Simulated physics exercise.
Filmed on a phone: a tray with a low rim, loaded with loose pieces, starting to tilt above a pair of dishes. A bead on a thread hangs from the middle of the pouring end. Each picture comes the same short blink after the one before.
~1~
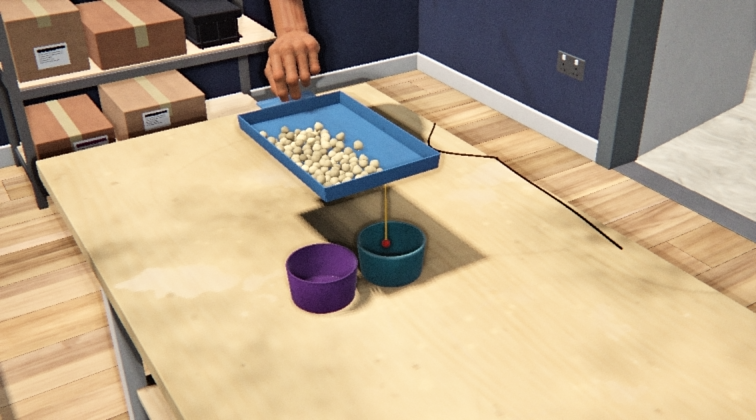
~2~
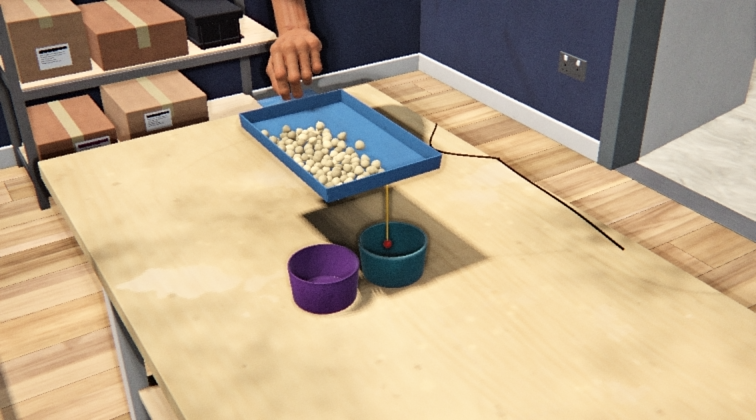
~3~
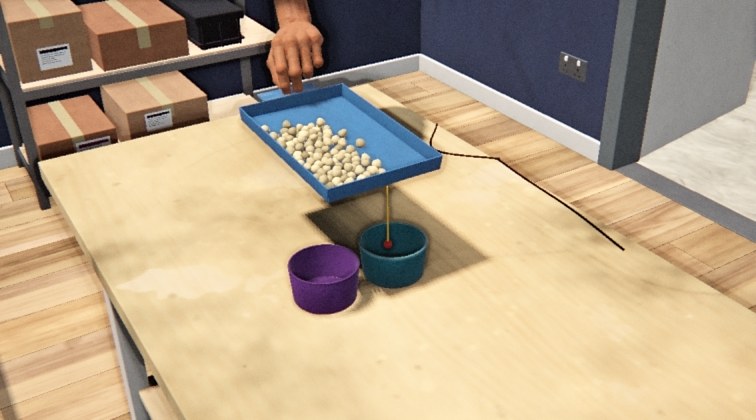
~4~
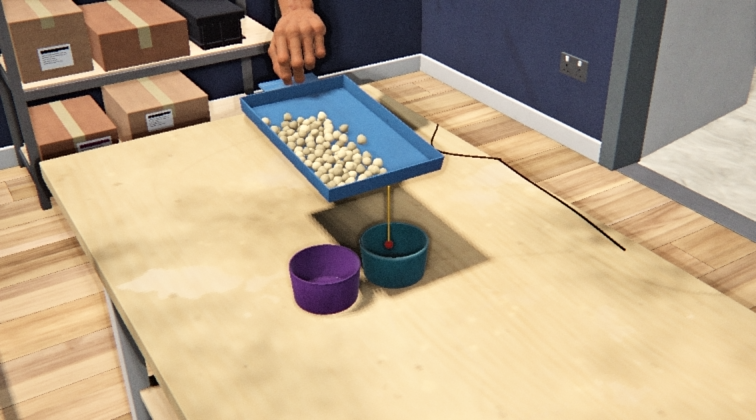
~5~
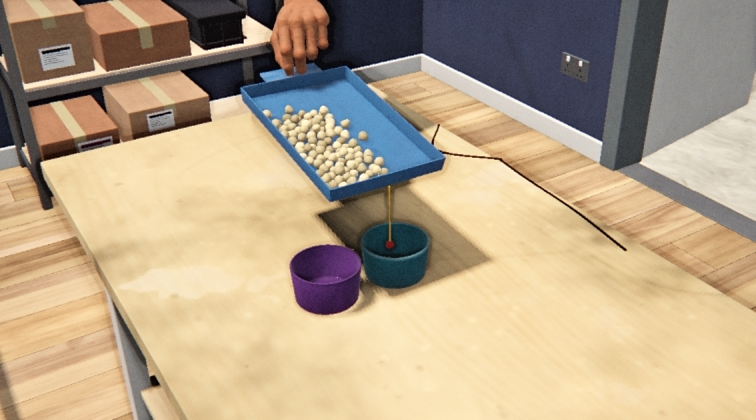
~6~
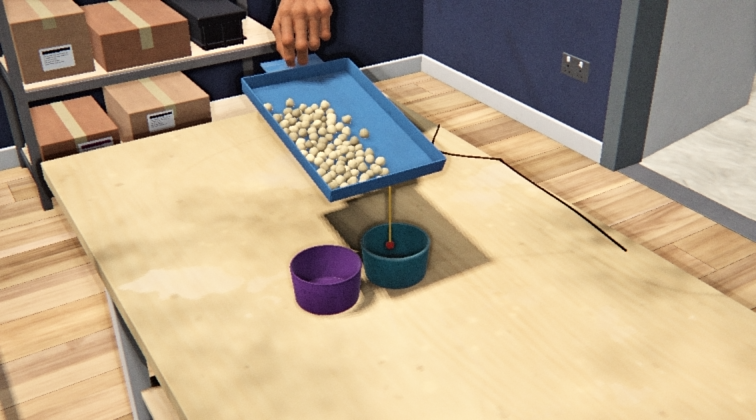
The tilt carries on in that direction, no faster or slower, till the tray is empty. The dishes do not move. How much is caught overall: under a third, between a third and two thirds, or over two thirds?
The two hold under a third of the load.
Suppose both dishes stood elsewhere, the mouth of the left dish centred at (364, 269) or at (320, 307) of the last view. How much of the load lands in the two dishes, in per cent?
The first gives 30 %, the second 60 %.
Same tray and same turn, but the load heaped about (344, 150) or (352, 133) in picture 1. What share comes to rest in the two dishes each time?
The first gives 0 %, the second 0 %.
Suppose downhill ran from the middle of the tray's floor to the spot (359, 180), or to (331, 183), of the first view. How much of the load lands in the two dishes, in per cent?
About 0 and 50 per cent.
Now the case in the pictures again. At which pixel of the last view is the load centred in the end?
Near (446, 311).
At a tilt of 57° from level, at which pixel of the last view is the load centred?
Close to (370, 154).
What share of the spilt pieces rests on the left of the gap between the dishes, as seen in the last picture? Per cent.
Some 10 per cent.
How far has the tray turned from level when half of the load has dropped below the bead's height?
At about 110°.
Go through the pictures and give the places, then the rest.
In the first picture, corners of the pouring end at (326, 187) and (438, 153), level; middle of the load at (326, 159), macadamia nuts; left dish at (340, 293); right dish at (410, 268); bead on its thread at (386, 243).
In the second picture, corners of the pouring end at (327, 188) and (440, 154), level; middle of the load at (327, 159).
In the third picture, corners of the pouring end at (328, 188) and (441, 155), tipped barely, level across its low end; middle of the load at (328, 157).
In the fourth picture, corners of the pouring end at (330, 188) and (442, 156), tipped a little, level across its low end; middle of the load at (329, 154).
In the fifth picture, corners of the pouring end at (331, 189) and (444, 157), tipped a little, level across its low end; middle of the load at (330, 150).
In the sixth picture, corners of the pouring end at (332, 189) and (445, 158), tipped a little, level across its low end; middle of the load at (332, 148); left dish at (344, 295); right dish at (414, 269).
Soon after the last picture, tray tipped steeply; nearly all on the tray; a stray few in the air.
A little later, tray tipped right over; nearly all on the tray; a stray few outside both.
Later still, tray tipped past a quarter turn; all outside both.
At rest, tray tipped past a quarter turn; none in the left dish; none in the right dish; all outside both.
